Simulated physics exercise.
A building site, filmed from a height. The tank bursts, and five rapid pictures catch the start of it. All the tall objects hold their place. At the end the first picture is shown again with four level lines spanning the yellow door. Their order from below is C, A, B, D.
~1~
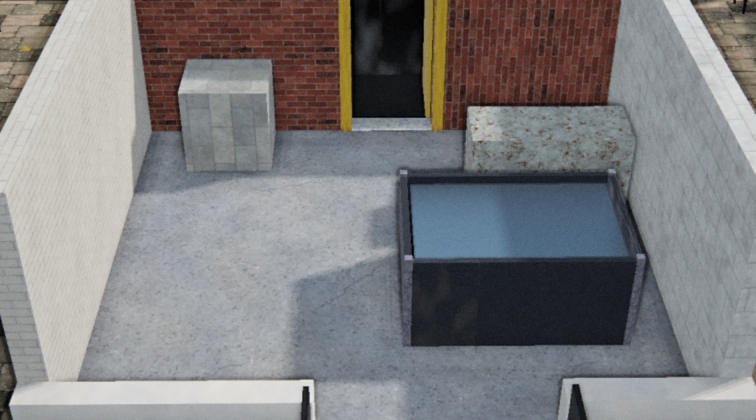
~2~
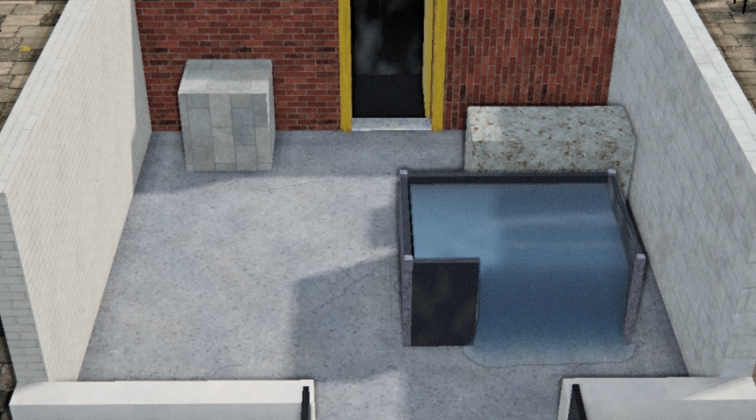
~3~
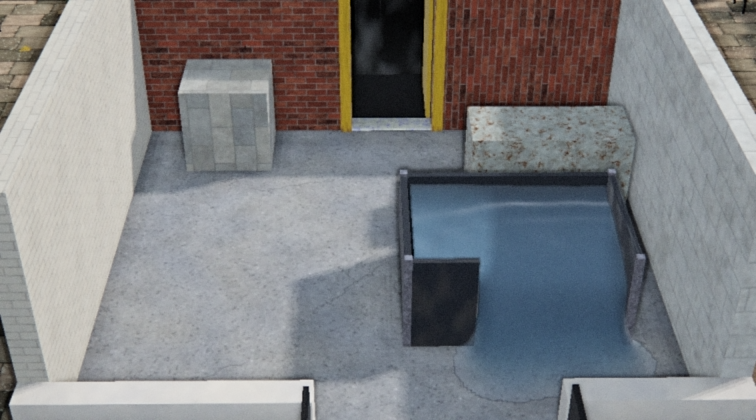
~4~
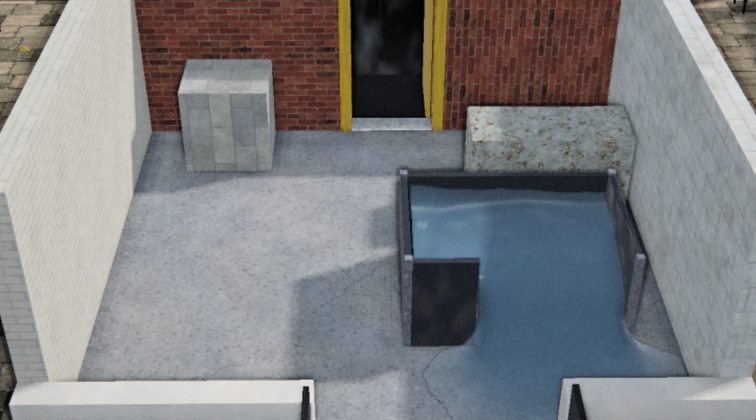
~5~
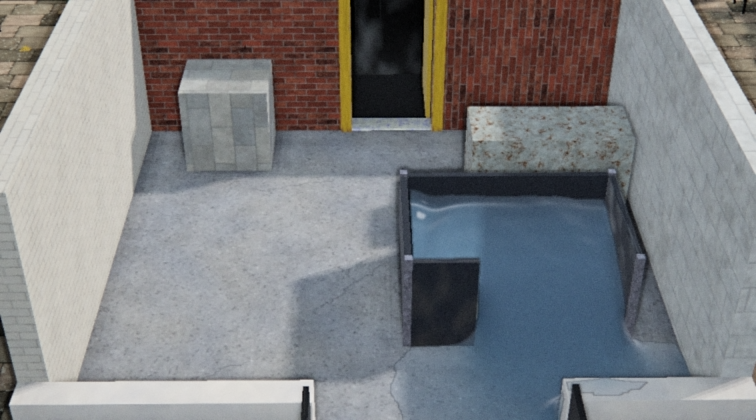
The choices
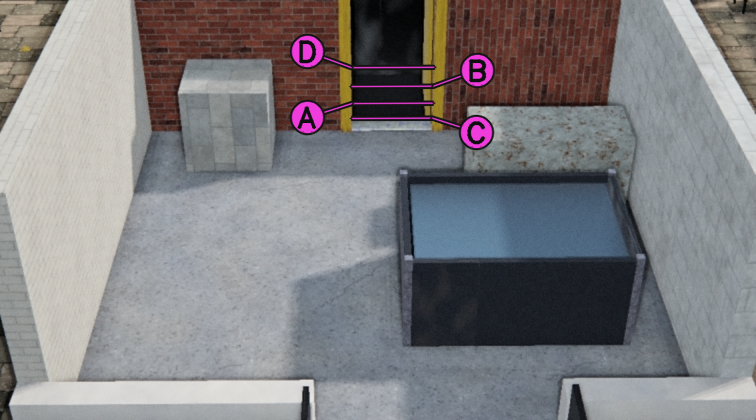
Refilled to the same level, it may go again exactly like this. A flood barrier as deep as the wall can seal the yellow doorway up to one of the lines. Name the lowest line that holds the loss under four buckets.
That is line C.
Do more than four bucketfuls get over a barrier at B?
No, that is safe.
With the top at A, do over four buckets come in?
No, that is safe.
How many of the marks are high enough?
All of the four.
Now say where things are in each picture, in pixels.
Water in the tank at rest, its middle at (515, 222); foot of the yellow doorway at (392, 130); open gate at (439, 374).
Water covers 2 % of the ground and shows as far out as (627, 348).
Water covers 5 % of the ground and shows as far out as (642, 353).
Water covers 10 % of the ground and shows as far out as (650, 352).
Water covers 13 % of the ground, its front hidden from here.
On the marked copy, A at (392, 103); B at (392, 86); C at (392, 118); D at (392, 67); from the bottom up C, A, B, D.
With A, nothing gets over.
With B, nothing gets over.
With C, nothing gets over.
With D, nothing gets over.
